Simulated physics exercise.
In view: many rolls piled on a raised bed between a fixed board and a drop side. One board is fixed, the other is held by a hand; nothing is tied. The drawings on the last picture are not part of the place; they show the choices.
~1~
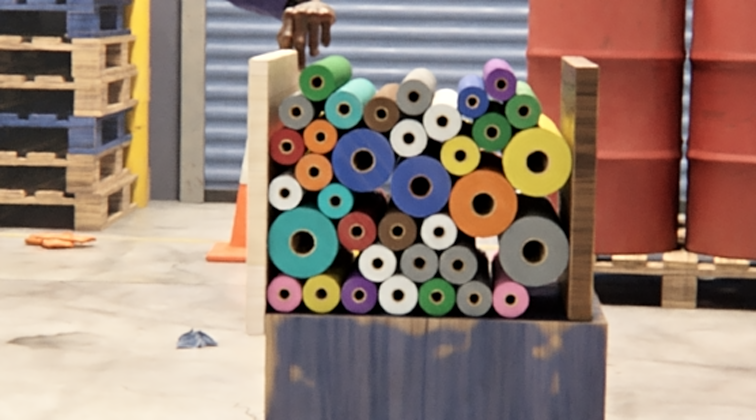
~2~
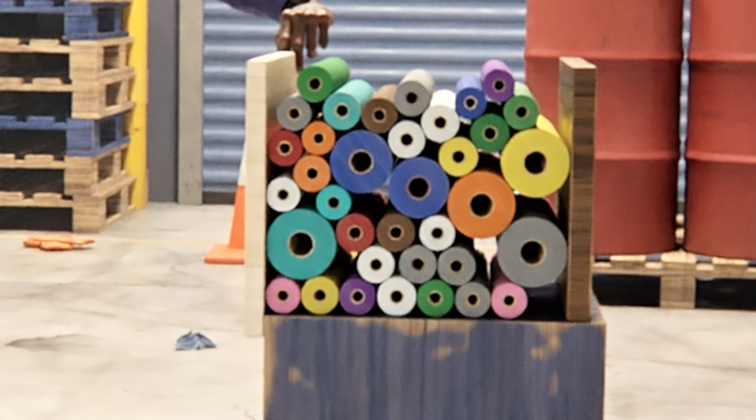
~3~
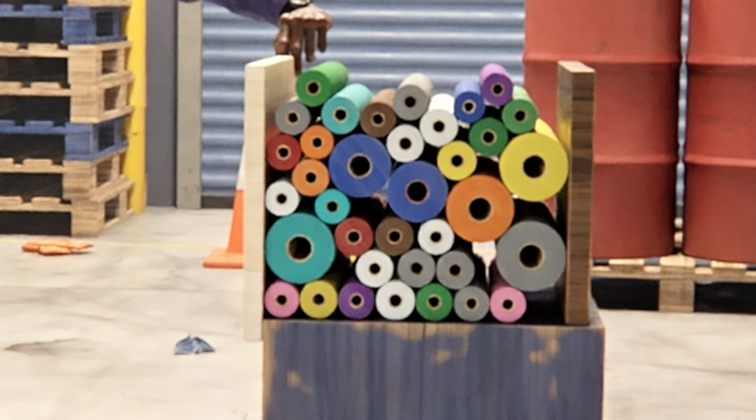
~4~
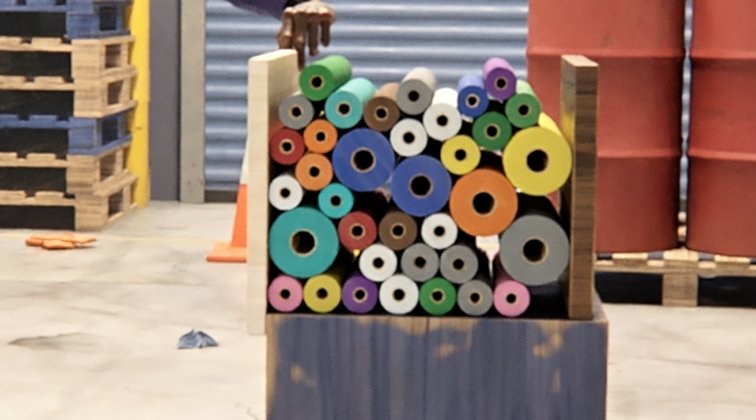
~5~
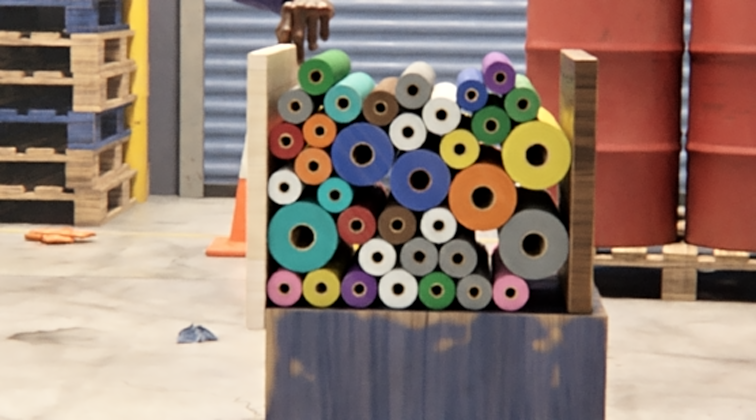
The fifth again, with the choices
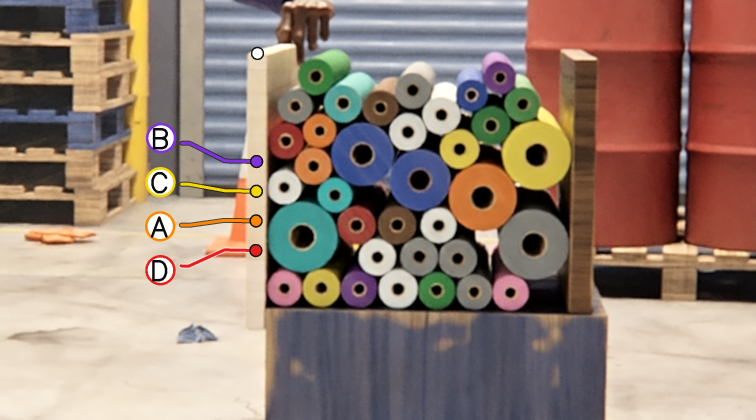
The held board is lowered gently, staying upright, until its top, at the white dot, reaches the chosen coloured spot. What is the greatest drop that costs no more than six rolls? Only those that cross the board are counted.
Slide it to C.
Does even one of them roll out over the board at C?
Yes, at C.
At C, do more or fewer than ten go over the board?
At C, fewer than ten.
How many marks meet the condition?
The number is two.
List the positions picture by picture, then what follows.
In the first picture, a red roll (357, 231); a white roll (285, 193); an orange roll (320, 137).
In the second picture, an orange roll (318, 138); a grey roll (294, 114).
In the third picture, a purple roll (498, 89); side board (273, 186).
In the fourth picture, a pink roll (286, 294); a grey roll (475, 298).
In the fifth picture, a grey roll (458, 259); a red roll (356, 225); a white roll (284, 187).
On the marked copy, A at (256, 221); B at (257, 161); C at (256, 191); D at (256, 250); the white dot at (257, 54).
Following C. Soon after the start, top of the board (268, 118).
Later, top of the board (267, 189).
In the end, top of the board (267, 191), four out over the board.
As for the rest, A seven out over the board; B two out over the board; D seven out over the board.
